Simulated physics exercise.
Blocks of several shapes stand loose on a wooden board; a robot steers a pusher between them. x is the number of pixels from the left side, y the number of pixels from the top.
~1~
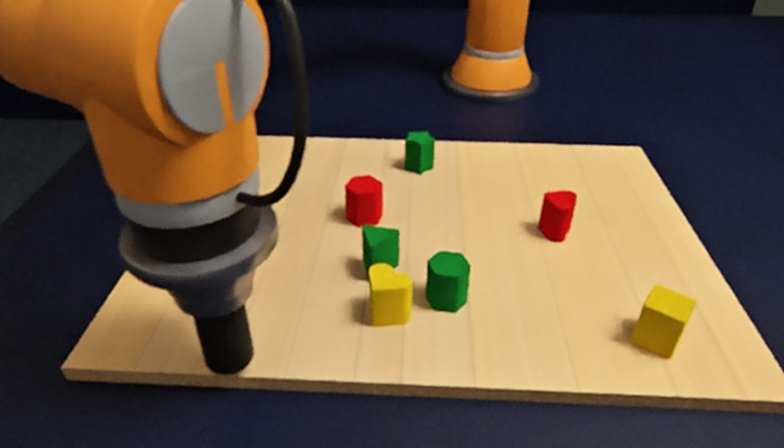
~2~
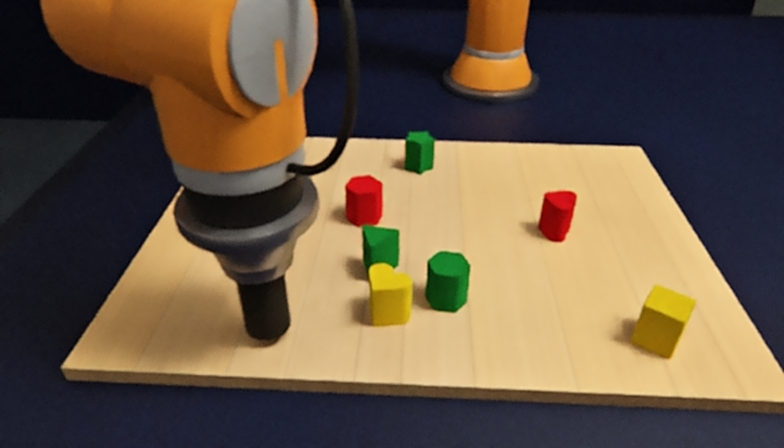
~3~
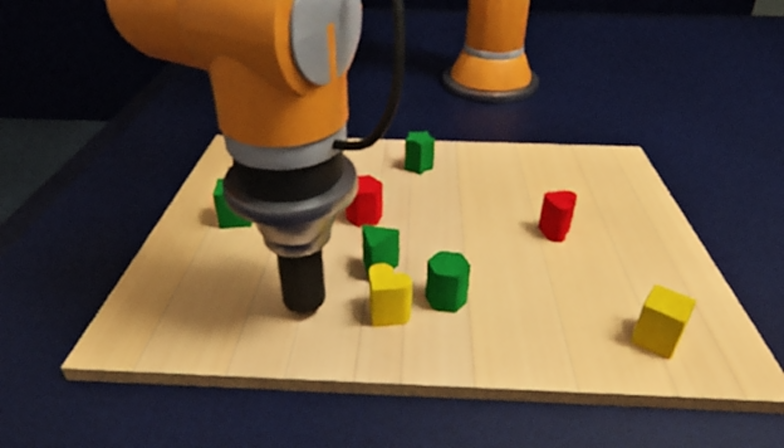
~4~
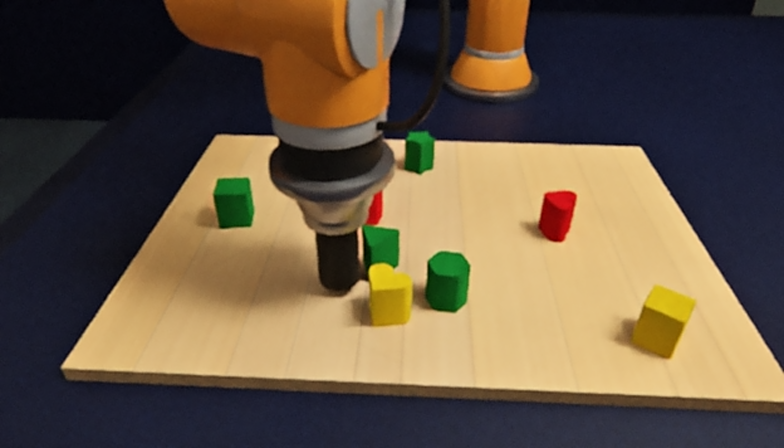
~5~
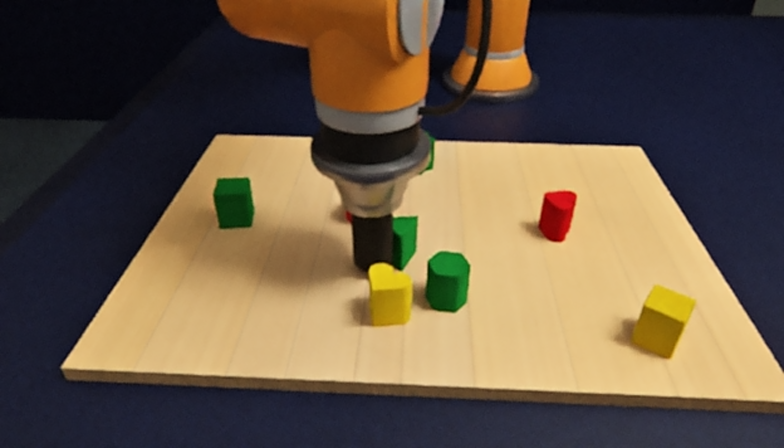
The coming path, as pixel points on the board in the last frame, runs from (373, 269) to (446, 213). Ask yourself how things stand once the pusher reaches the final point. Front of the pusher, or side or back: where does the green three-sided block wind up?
It lies beside or behind the pusher.
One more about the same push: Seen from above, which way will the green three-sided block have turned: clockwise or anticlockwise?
The green three-sided block rotates clockwise.
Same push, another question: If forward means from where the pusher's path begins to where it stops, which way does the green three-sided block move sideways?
Taking start-to-end as forward, the block's sideways shift goes to the right.
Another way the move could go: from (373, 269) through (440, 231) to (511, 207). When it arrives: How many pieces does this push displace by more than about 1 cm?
My guess is one.
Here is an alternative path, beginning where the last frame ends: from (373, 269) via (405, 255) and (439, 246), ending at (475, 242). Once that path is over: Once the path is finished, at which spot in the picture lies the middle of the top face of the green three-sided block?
Its top middle is near (490, 193).
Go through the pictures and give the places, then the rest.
The first picture shows pusher tip at (230, 357); block tops, yellow heart block at (388, 277); green three-sided block at (378, 233).
The second picture shows pusher at (268, 325); blocks unchanged.
The third picture shows pusher at (305, 299); blocks unchanged.
The fourth picture shows pusher at (340, 278); blocks unchanged.
The fifth picture shows pusher at (373, 260); yellow heart block at (388, 277); green three-sided block at (400, 223).
What follows on the original path. One third of the way, pusher at (401, 240); green three-sided block at (431, 207), turned 20° clockwise.
Two thirds of the way, pusher at (425, 221); green three-sided block at (457, 198), turned 45° clockwise.
At the end, pusher at (447, 205); yellow heart block in place; green three-sided block at (465, 196), turned 70° clockwise.
